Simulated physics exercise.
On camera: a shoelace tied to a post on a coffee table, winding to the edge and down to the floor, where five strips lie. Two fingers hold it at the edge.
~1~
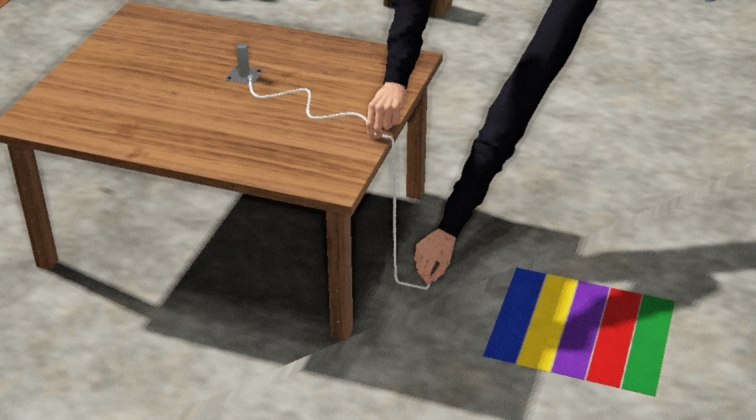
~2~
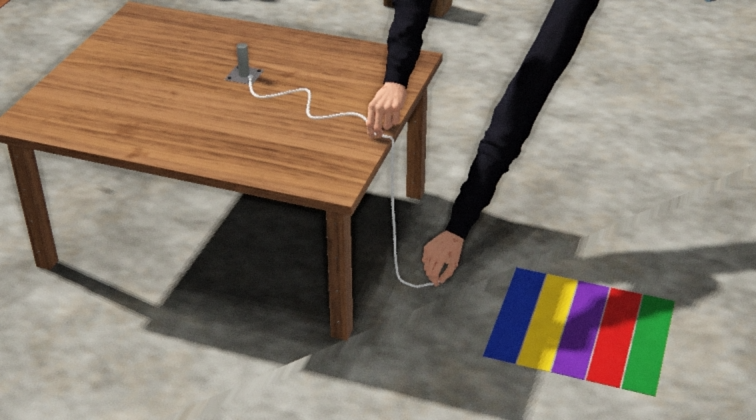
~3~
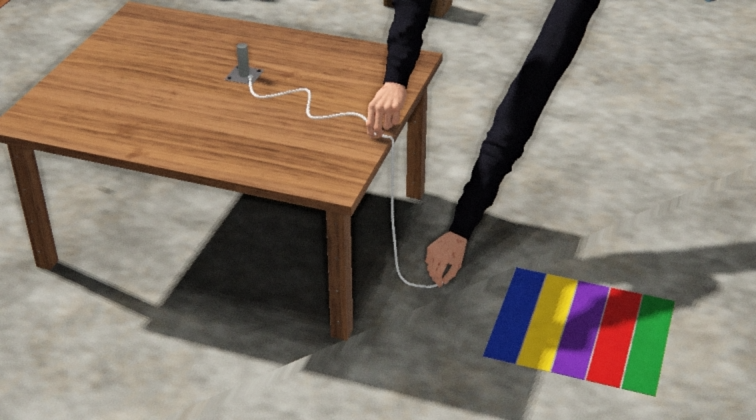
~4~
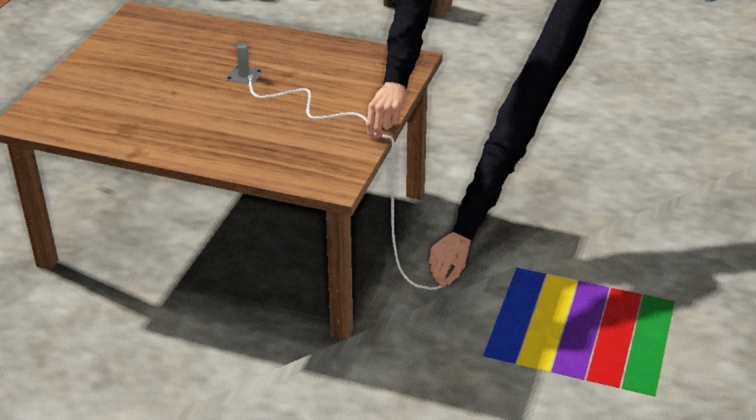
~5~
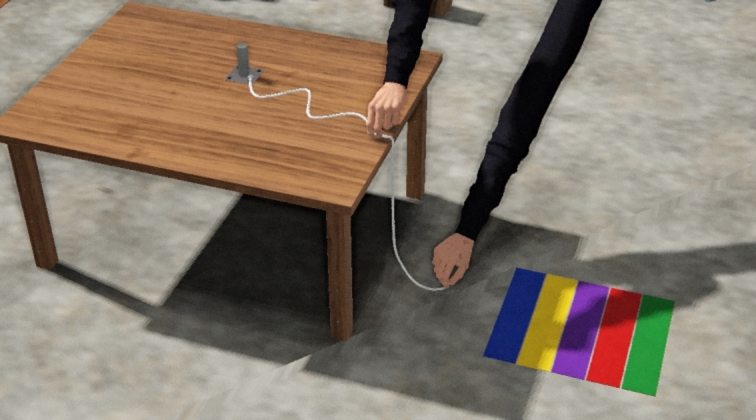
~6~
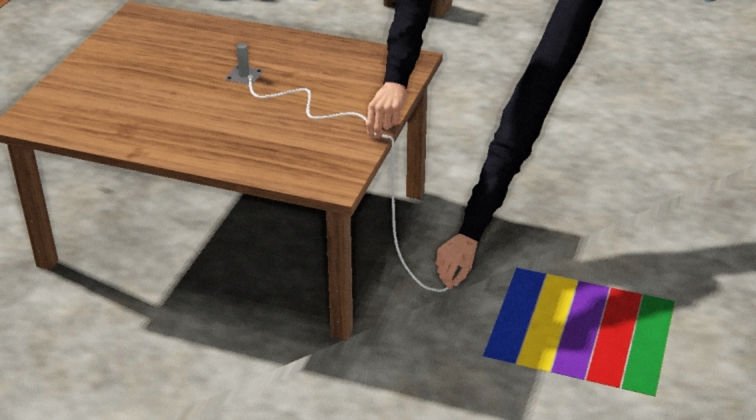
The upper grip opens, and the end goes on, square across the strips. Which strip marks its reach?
It gets as far as the red strip.
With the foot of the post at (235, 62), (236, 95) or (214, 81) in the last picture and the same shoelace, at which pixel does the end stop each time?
In that order: (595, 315), (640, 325) and (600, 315).
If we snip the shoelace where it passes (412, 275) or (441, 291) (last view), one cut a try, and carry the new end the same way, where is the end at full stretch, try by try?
Try by try, around (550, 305) and (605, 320).
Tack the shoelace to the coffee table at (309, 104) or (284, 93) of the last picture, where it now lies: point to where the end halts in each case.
Try by try, around (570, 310) and (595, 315).
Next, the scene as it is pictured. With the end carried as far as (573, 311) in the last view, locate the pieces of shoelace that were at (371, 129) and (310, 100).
At (413, 166), then (345, 105).
A little later, end near (574, 311); over purple.
Next, end near (606, 318); over red.
When it is tight, end near (625, 322); over red. The red one.
